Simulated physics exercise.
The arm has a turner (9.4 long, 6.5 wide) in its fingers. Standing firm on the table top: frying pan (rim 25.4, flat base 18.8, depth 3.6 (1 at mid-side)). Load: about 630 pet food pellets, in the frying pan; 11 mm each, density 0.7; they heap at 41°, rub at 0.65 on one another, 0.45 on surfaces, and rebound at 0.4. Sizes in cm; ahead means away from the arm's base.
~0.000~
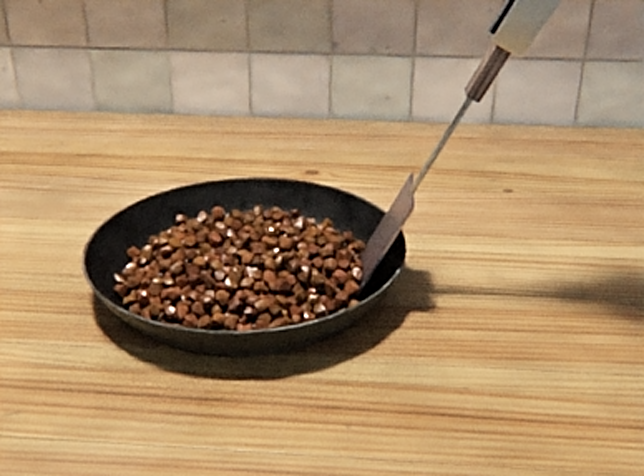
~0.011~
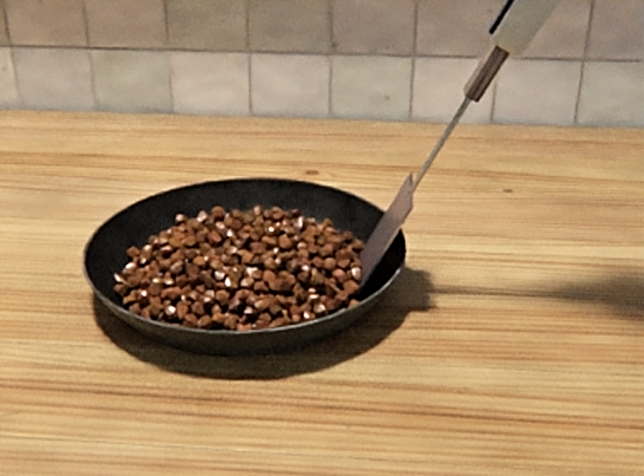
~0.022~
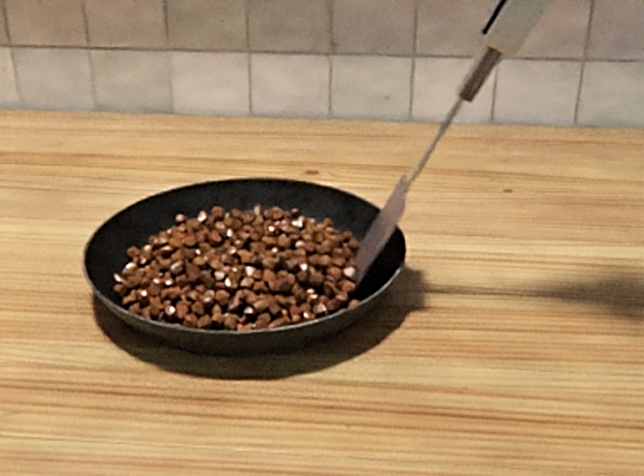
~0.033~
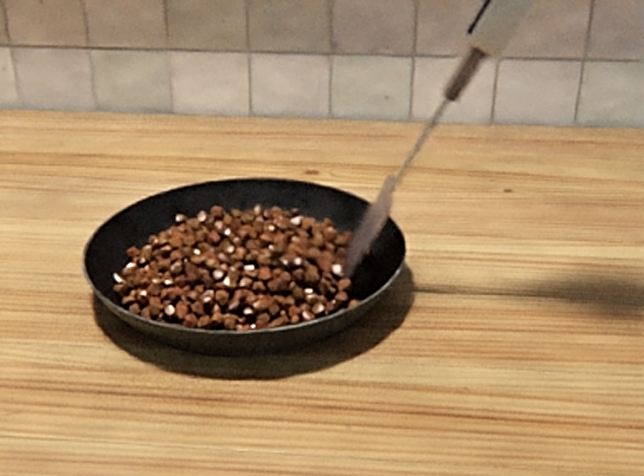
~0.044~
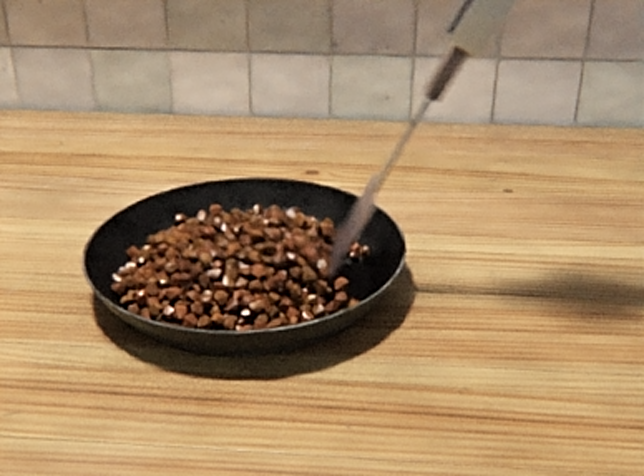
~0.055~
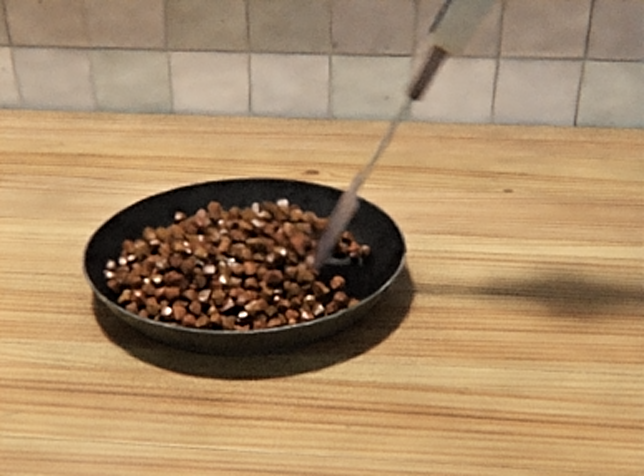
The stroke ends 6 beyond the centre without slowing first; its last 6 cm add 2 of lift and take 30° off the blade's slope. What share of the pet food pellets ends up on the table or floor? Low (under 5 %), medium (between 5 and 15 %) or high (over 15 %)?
Share on the table or floor: Medium (between 5 and 15 %).
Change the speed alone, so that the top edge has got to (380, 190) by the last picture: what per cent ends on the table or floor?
Some 5 per cent.
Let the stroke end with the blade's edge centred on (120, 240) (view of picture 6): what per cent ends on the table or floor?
About 35 per cent.
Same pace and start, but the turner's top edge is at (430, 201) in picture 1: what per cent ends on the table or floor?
About 10 per cent.
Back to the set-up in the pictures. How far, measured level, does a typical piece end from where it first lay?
Roughly 3 cm.
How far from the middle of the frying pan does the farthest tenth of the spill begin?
Roughly 30 cm.
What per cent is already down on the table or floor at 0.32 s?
Some 10 per cent.
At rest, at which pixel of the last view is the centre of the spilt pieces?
Around (26, 264).
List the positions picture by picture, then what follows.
In the first picture, the turner top edge at (413, 190), sloping 63°; upper third of the load around (254, 257), from x 120 to 365, top at y 210; 629 in the frying pan.
In the second picture, the turner top edge at (412, 190), sloping 63°; upper third of the load around (254, 257), from x 120 to 365, top at y 210.
In the third picture, the turner top edge at (405, 190), sloping 63°; upper third of the load around (254, 257), from x 120 to 365, top at y 210.
In the fourth picture, the turner top edge at (392, 190), sloping 63°; upper third of the load around (258, 253), from x 120 to 365, top at y 210.
In the fifth picture, the turner top edge at (375, 189), sloping 63°; upper third of the load around (249, 250), from x 120 to 365, top at y 210.
In the sixth picture, the turner top edge at (357, 189), sloping 63°; upper third of the load around (243, 246), from x 110 to 365, top at y 205; 629 in the frying pan.
After 0.08 s, sloping 63°, highest piece 8 above the table; 629 in the frying pan.
After 0.11 s, sloping 53°, highest piece 9 above the table; 627 in the frying pan, 2 on the blade or in flight.
After 0.32 s, sloping 33°, highest piece 6 above the table; 568 in the frying pan, 57 on the table or floor, 4 on the blade or in flight.
After 1.37 s, sloping 33°, highest piece 5 above the table; 567 in the frying pan, 62 on the table or floor.
In the end, 567 in the frying pan, 62 on the table or floor. That is 10 % on the table or floor.
